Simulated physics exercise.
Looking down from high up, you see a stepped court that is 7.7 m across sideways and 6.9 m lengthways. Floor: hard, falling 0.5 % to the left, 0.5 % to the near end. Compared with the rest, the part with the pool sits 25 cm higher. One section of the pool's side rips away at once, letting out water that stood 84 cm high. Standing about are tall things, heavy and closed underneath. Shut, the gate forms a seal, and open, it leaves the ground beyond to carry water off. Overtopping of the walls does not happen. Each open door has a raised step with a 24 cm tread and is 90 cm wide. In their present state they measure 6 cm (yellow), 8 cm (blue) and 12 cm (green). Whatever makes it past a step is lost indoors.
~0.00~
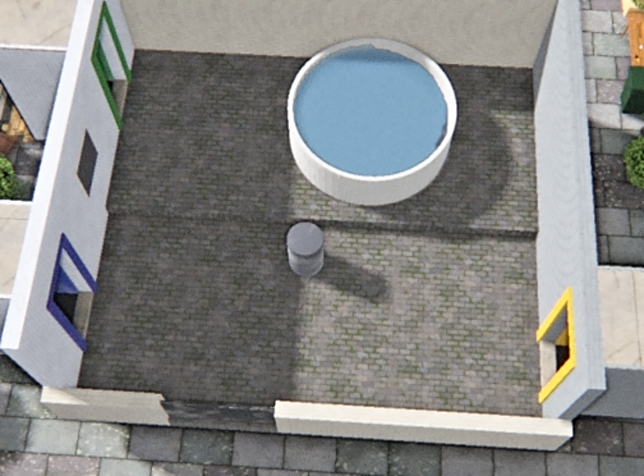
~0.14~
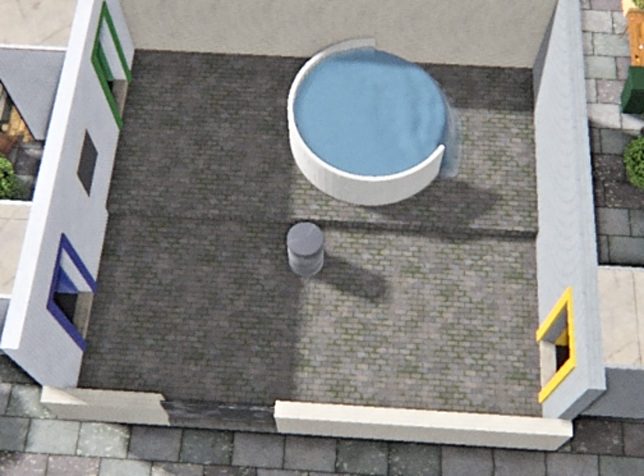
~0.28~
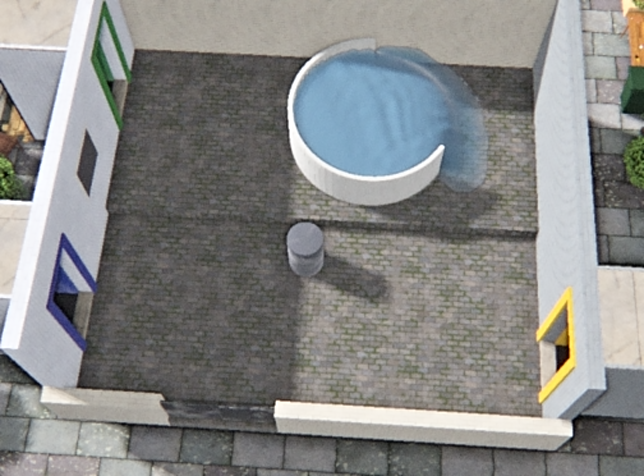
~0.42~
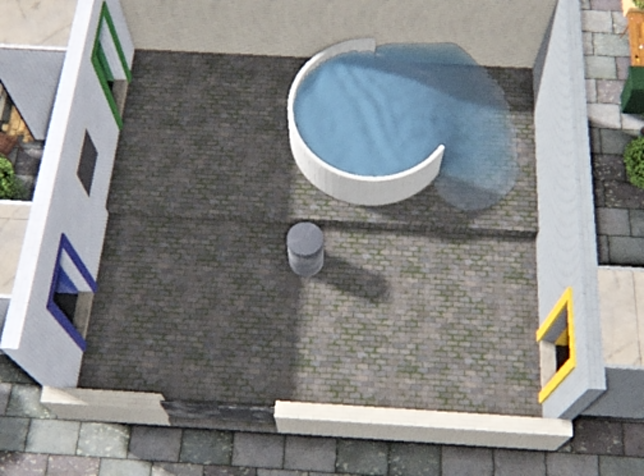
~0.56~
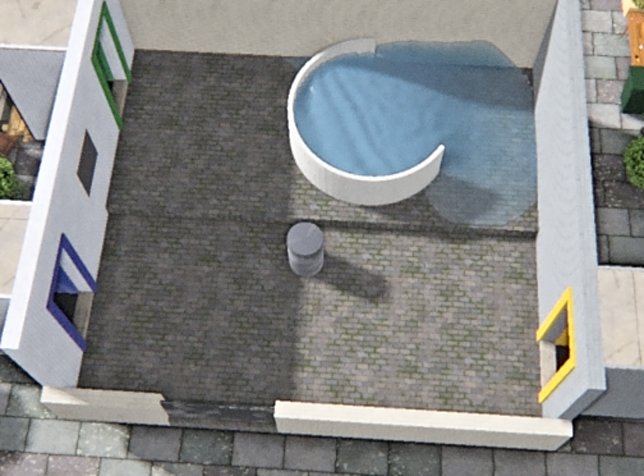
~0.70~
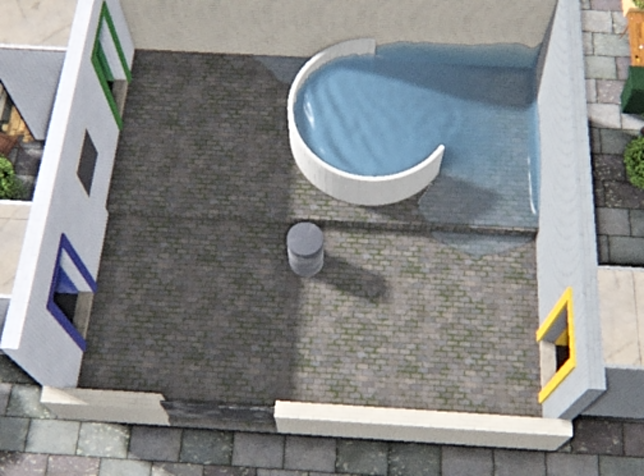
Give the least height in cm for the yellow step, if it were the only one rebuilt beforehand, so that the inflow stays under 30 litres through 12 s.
It needs to be at least 19 cm or so.
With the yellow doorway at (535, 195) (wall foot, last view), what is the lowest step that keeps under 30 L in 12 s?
Roughly 29 cm.
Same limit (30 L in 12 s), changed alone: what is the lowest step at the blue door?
I'd raise blue to close to 18 cm.
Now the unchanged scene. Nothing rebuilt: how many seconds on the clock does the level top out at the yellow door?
Around 5.5 s, give or take.
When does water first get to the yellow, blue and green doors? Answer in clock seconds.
So the front gets to yellow at 1.5 seconds, blue at 5.0 seconds, and green at 2.6 seconds.
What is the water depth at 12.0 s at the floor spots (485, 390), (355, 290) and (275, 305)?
In that order: 14, 5 and 8 cm.
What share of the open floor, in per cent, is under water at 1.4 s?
Wet: Close to 20 %.
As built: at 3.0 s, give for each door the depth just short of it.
Yellow 9, blue 0, green 9 cm.
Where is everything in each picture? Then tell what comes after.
The first frame shows the pool at (372, 109) is whole and still, 84 cm deep; the yellow door at (555, 350) is dry.
In the second frame, water pours out at (438, 96) and has run 0.3 m, to (453, 173); about 10 cm deep outside, 84 cm at the back.
In the third frame, water pours out at (437, 98) and has run 0.8 m, to (480, 178); about 15 cm deep outside, 84 cm at the back.
In the fourth frame, water pours out at (437, 100) and has run 1.3 m, to (513, 177); about 12 cm deep outside, 84 cm at the back.
In the fifth frame, water pours out at (437, 100) and has run 1.8 m, to (538, 196); about 9 cm deep outside, 83 cm at the back.
In the sixth frame, the gap is at (437, 101), the front 2.2 m out at (258, 56); the back of the pool holds 75 cm; the yellow door at (555, 350), 5.2 m from the gap, is still 2.2 m from the nearest water.
After 1.4 s water covers 20 % of the floor, deepest (79 cm) near (507, 69); it has not reached the yellow door.
After 3.0 s water covers 50 % of the floor, deepest (45 cm) near (513, 428); 9 cm at the yellow door, 1 litre in over its 6 cm step.
After 12.0 s water covers 85 % of the floor, deepest (25 cm) near (75, 401); 12 cm at the yellow door, 275 litres in over its 6 cm step.
At the yellow door as built, the water arrived by 1.5 s and peaked near 18 cm at 5.6 s.
Run again over the same 12 s with other heights there, 41 litres in over 17 cm, 14 litres over 23 cm. The limit of 30 litres is kept from about 19 cm up.
